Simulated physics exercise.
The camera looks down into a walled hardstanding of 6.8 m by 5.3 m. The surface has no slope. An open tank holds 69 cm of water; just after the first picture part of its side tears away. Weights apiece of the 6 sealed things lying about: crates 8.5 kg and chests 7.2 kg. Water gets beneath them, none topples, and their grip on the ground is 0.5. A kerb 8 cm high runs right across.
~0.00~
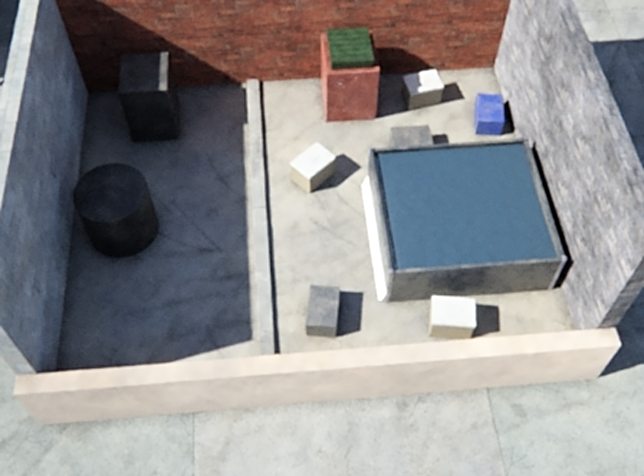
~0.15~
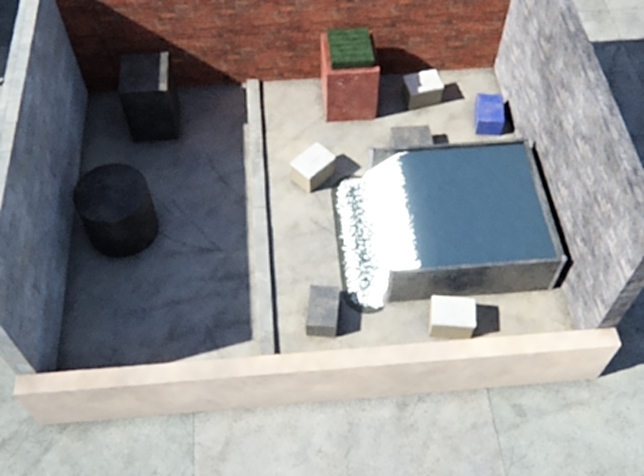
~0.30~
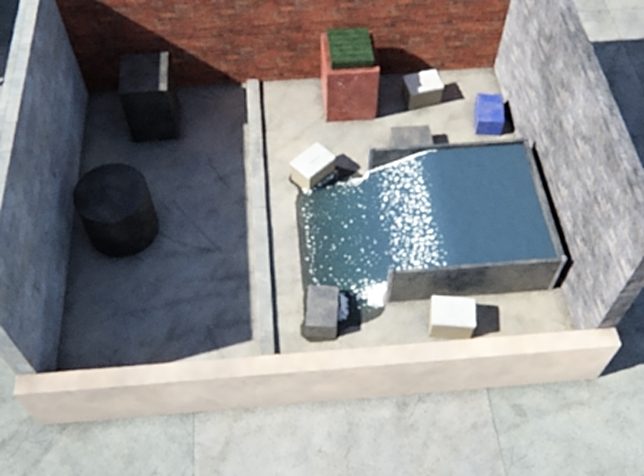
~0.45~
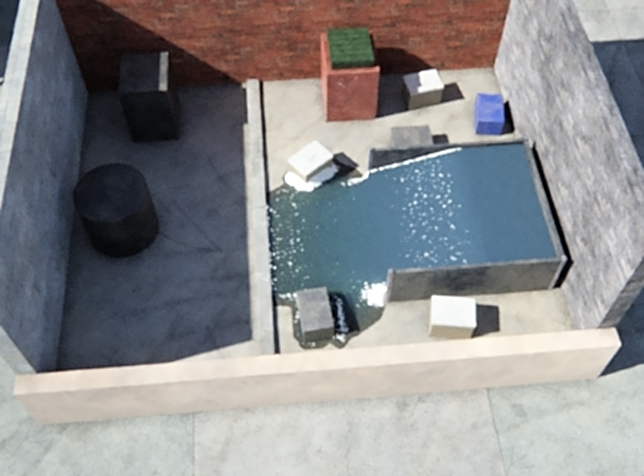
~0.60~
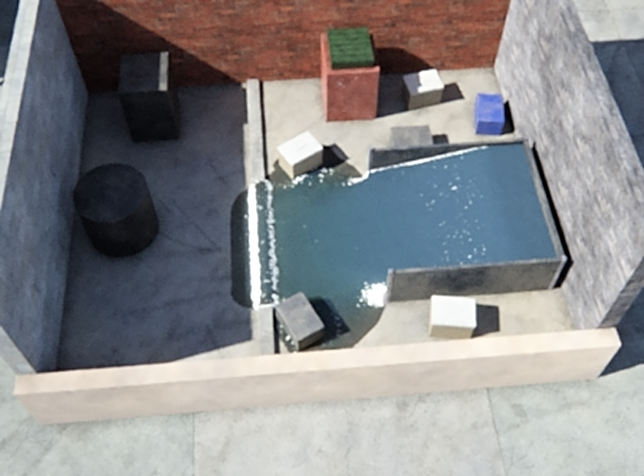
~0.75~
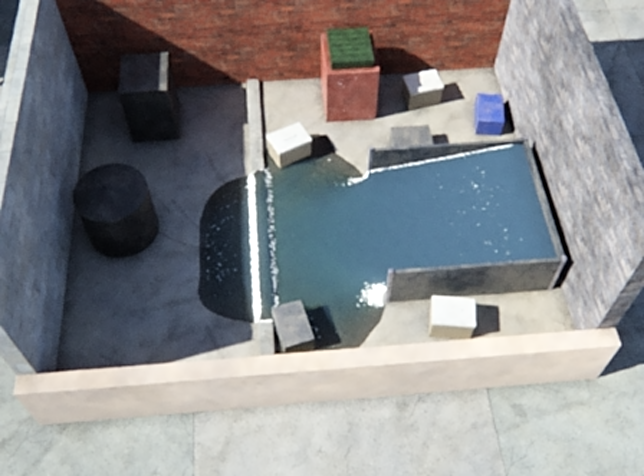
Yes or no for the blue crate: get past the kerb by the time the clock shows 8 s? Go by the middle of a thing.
Blue crate stays short.
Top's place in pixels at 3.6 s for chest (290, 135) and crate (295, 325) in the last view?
Near (305, 90) and (347, 324).
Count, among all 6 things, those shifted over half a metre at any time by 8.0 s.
I count 5.
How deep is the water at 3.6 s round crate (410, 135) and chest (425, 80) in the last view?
About 0 and 0 cm.
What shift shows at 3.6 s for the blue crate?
About 0 cm.
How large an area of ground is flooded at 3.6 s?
Some 26 m2.
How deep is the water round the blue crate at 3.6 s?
Roughly 0 cm.
After 1.6 s the blue crate is near (491, 107), 0.0 m from its start, aground; 0 of 6 are over the mark; 0 afloat.
After 3.6 s the blue crate is near (491, 107), 0.0 m from its start, aground; 0 of 6 are over the mark; 1 afloat.
After 5.6 s the blue crate is near (491, 107), 0.0 m from its start, aground; 0 of 6 are over the mark; 2 afloat.
After 8.0 s the blue crate is near (497, 93), 0.3 m from its start, afloat; 0 of 6 are over the mark; 6 afloat.
